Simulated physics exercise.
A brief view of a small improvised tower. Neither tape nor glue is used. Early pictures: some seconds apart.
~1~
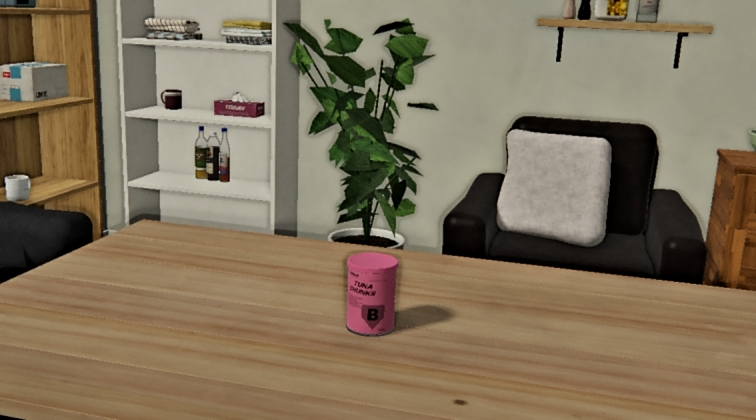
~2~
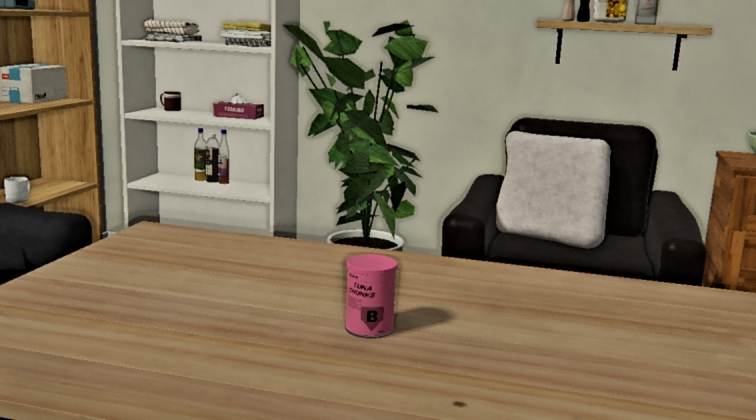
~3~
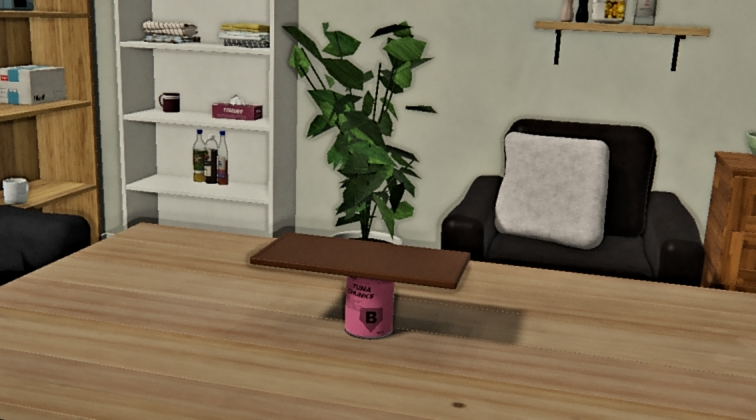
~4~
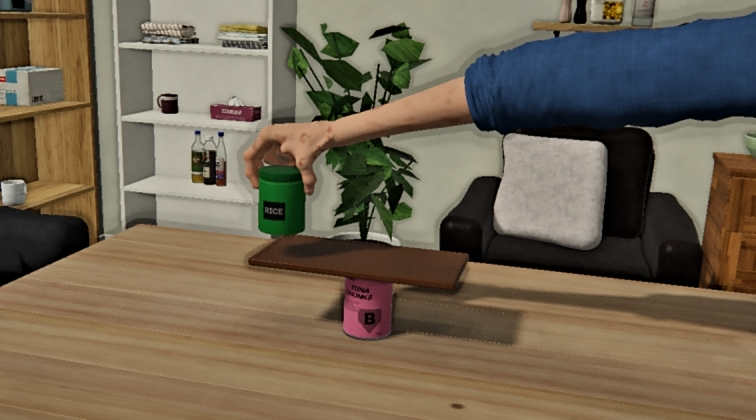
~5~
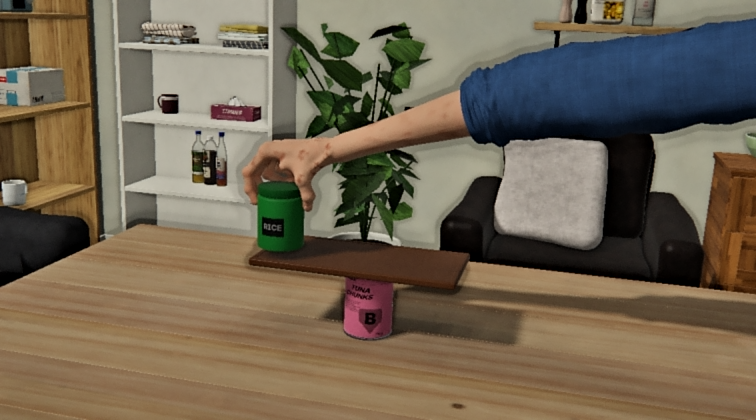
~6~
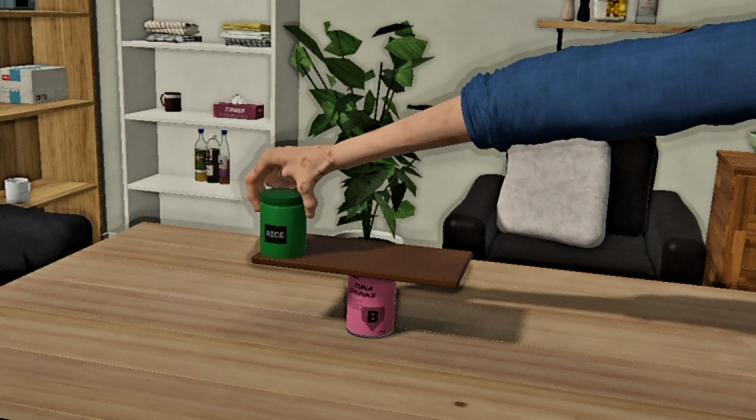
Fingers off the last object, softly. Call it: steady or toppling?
Toppling.
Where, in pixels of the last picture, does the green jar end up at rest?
About (212, 306).
Then, 0.30 s later than the last frame, green jar now fallen; brown lid tilted by 36°.
Then, 0.50 s later than the last frame, brown lid tilted by 49°.
When it is over, fallen, green jar; lying over in the stack, brown lid; pink tin as before. End places, in pixels of the last picture, green jar near (212, 306). The stack comes apart.
